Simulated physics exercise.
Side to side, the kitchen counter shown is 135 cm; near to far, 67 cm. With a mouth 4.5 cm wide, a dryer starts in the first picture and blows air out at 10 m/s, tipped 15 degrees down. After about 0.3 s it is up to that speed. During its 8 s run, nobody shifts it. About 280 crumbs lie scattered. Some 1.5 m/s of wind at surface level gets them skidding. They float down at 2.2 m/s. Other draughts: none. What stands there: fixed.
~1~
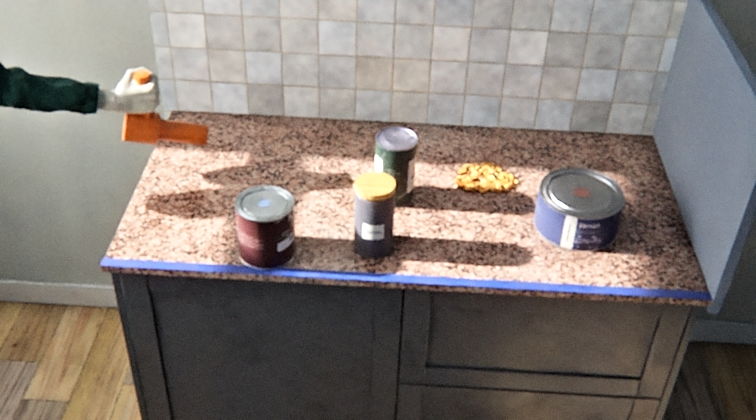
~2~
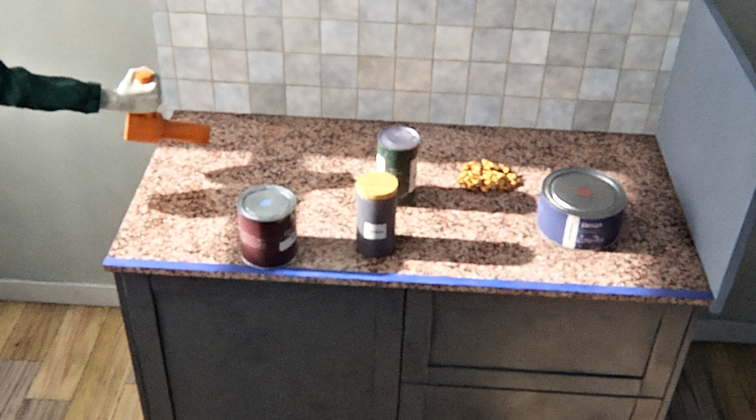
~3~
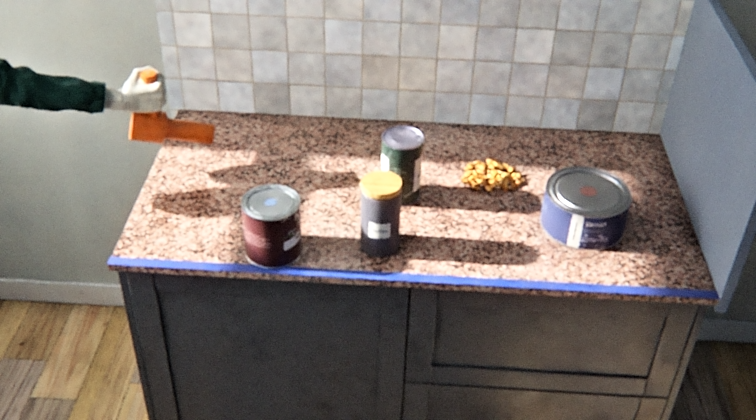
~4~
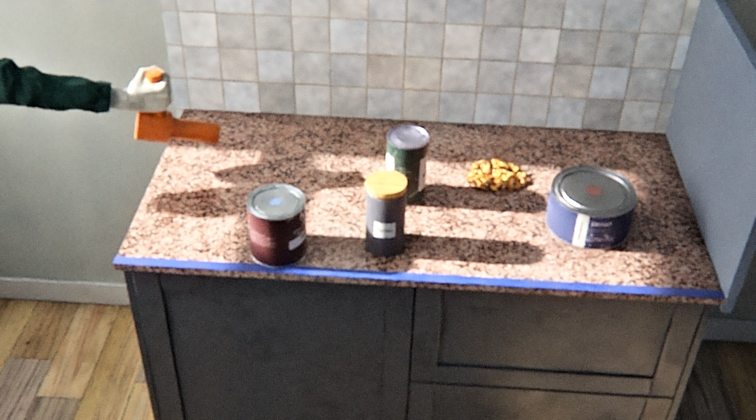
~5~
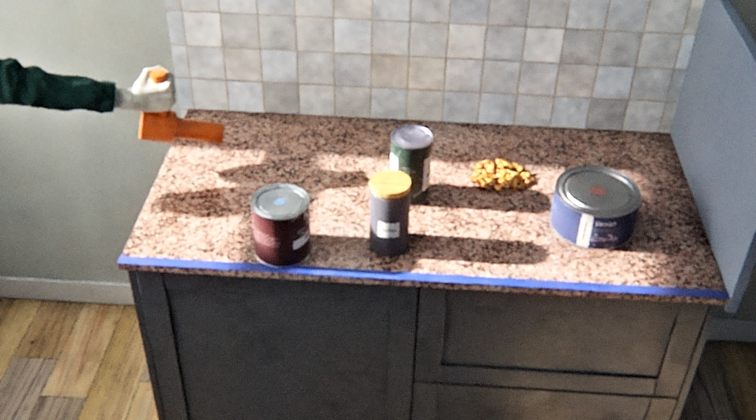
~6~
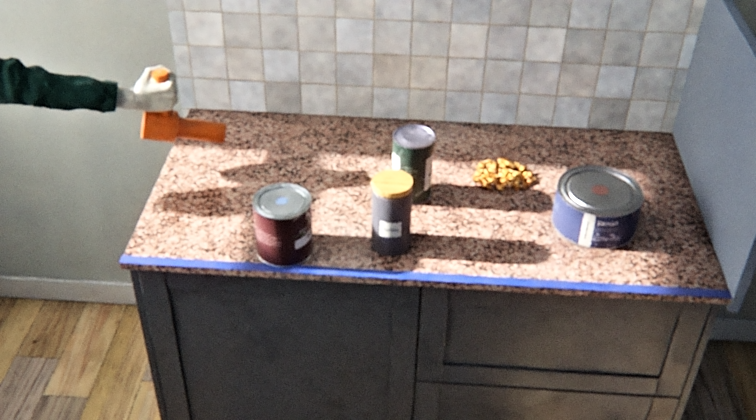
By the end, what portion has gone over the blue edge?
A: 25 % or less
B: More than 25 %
B.
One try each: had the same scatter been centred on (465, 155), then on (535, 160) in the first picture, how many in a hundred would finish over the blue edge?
Near 40 % for the first and near 40 % for the second.
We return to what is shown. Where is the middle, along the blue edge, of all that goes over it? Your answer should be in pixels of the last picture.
At roughly pixel (729, 298).
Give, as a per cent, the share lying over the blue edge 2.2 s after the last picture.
About 15 %.
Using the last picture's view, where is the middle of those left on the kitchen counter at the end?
I'd put it around (686, 194).
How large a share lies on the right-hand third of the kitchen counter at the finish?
About 50 percent.
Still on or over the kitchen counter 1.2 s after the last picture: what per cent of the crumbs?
Close to 100 in a hundred are still there at that time.
Then, 1.2 s after the last picture, 92 % are on the move or not yet settled, 0 % are over the blue edge; the middle of those still in play is near (692, 193).
Then, 2.2 s after the last picture, 80 % are on the move or not yet settled, 13 % are over the blue edge; the middle of those still in play is near (695, 195).
Then, 4.1 s after the last picture, 57 % are on the move or not yet settled, 30 % are over the blue edge; the middle of those still in play is near (693, 193).
Then, 7.7 s after the last picture, at the end, 49 % are over the blue edge; the middle of those still in play is near (686, 194).
